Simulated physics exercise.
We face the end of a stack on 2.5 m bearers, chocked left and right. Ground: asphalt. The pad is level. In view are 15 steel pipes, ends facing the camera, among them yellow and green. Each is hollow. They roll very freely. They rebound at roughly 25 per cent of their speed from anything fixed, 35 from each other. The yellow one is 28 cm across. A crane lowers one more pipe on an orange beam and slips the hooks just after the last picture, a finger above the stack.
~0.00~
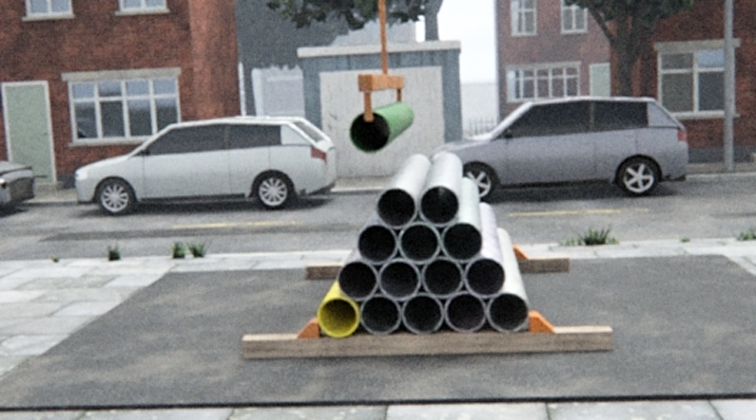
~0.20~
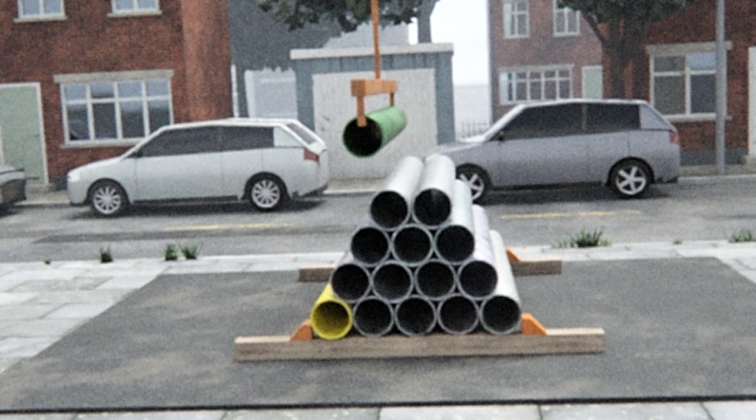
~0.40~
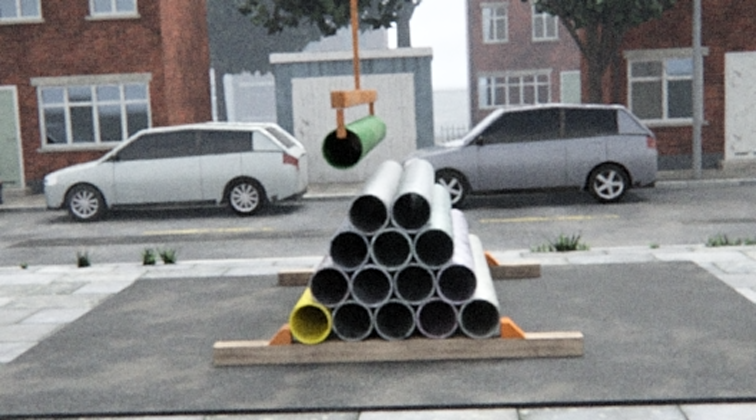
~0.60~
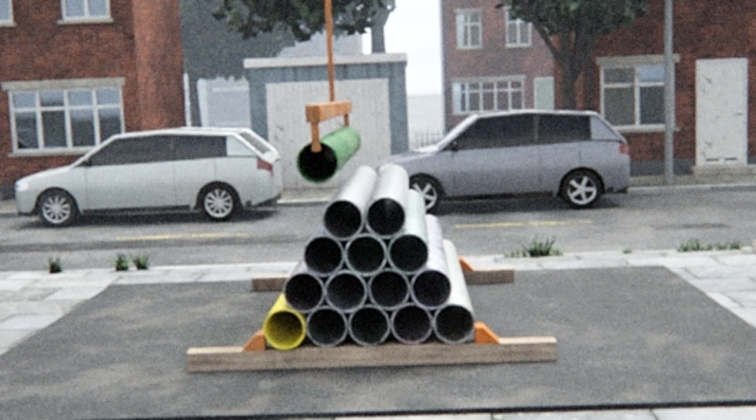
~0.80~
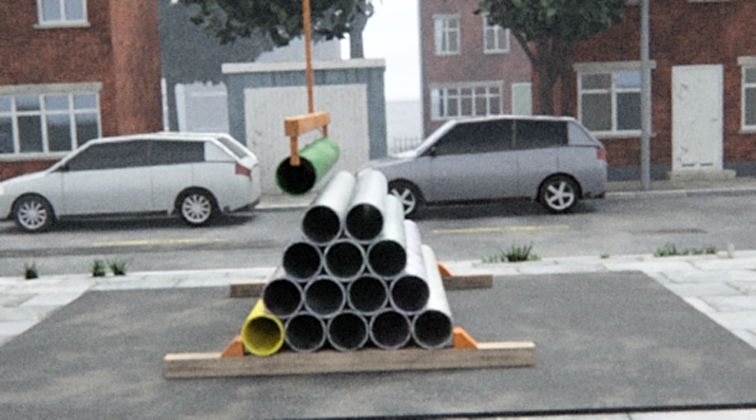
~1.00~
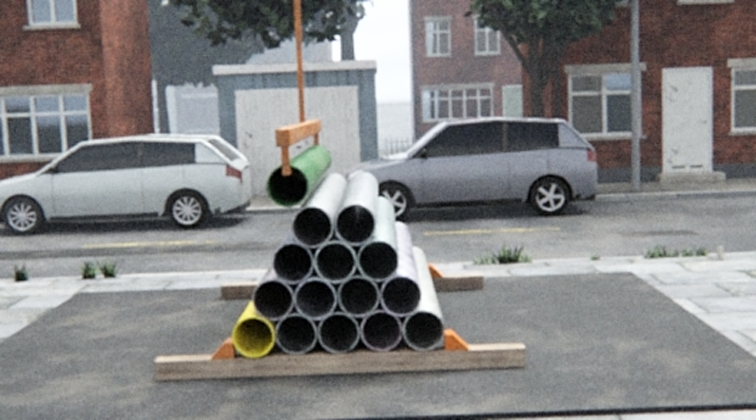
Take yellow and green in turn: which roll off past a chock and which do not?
Yellow stays on the stack. Green gets past a chock.
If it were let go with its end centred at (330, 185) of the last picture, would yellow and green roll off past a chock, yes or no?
Then yellow no, green no.
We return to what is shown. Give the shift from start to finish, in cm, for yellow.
Yellow 0.
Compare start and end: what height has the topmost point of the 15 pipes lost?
About 50 cm.
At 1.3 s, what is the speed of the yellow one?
About 0.0 m/s.
By 1.3 s, yellow is on the bearers, 15 cm inside the left chock; green is up on others, 35 cm inside the left chock, rolling left; 0 of 15 are outside the chocks.
By 1.5 s, green is in the air, 15 cm inside the left chock, rolling left; yellow as before; 0 of 15 are outside the chocks.
By 1.8 s, green is beyond the left chock, rolling left; yellow as before; 1 of 15 is outside the chocks.
Finally (2.8 s), yellow is on the bearers, 15 cm inside the left chock; green is beyond the left chock; 1 of 15 is outside the chocks.
